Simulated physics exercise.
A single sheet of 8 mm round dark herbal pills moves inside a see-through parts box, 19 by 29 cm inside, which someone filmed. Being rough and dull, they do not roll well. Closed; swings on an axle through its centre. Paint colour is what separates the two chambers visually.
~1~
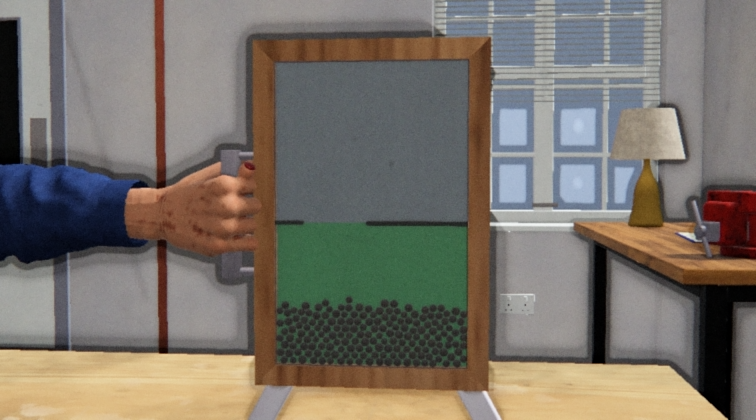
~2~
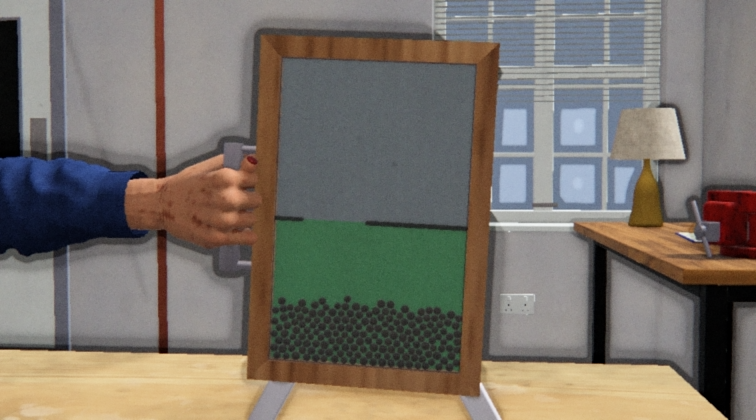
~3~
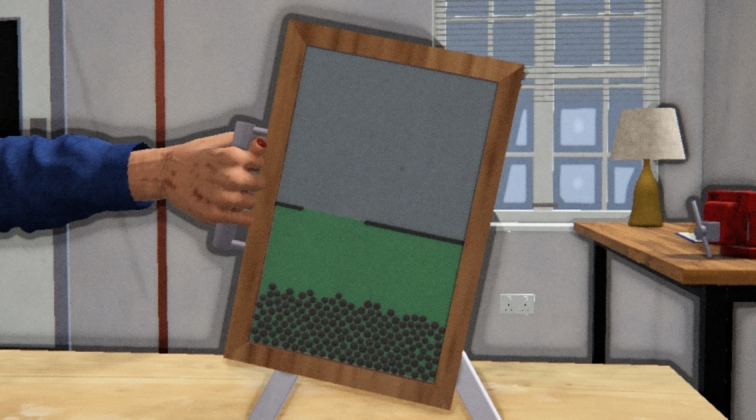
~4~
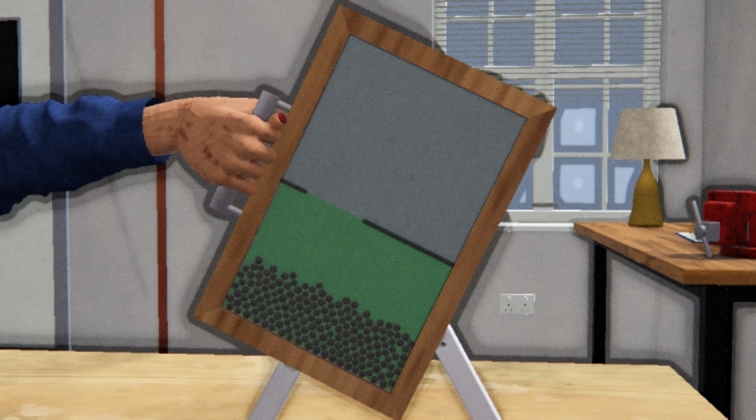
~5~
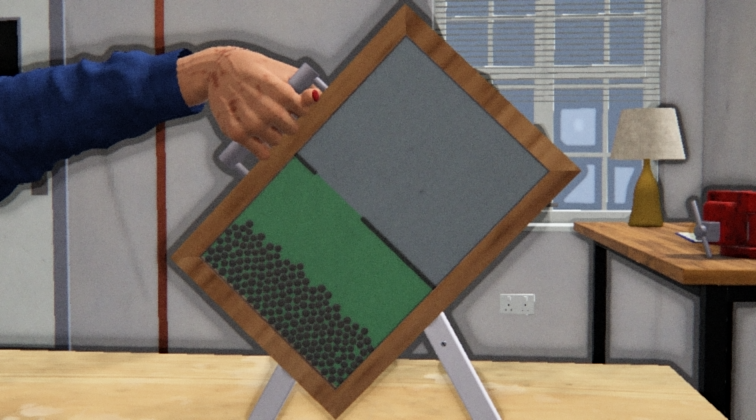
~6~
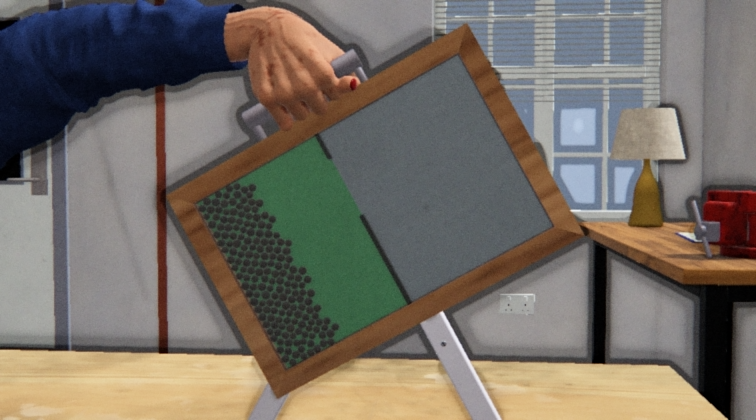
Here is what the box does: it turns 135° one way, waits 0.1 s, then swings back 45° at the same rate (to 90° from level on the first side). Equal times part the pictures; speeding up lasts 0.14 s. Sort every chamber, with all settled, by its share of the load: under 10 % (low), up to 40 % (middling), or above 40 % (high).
Green chamber: Above 40 %; grey chamber: Up to 40 %.
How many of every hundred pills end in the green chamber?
I'd estimate close to 80 per cent.
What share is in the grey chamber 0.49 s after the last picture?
Share: About 20 percent.
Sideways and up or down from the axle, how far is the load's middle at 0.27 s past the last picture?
7 cm left, 3 cm above.
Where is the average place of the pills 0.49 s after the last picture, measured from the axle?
About 5 cm left and 4 cm below.
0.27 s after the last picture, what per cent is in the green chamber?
Roughly 100 per cent of it.
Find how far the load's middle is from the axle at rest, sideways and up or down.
Some 3 cm left and 6 cm below.
Then, 0.27 s after the last picture, it stands 135° clockwise; the pills' middle is 7 cm left of and 3 cm above the centre; green 100 %.
Then, 0.49 s after the last picture, it stands 112° clockwise; the pills' middle is 5 cm left of and 4 cm below the centre; green 80 %, grey 20 %.
Then, 0.61 s after the last picture, it stands 90° clockwise; the pills' middle is 3 cm left of and 6 cm below the centre; green 80 %, grey 20 %.
At rest 1.2 s after the last picture, it stands 90° clockwise; green 80 %, grey 20 %.
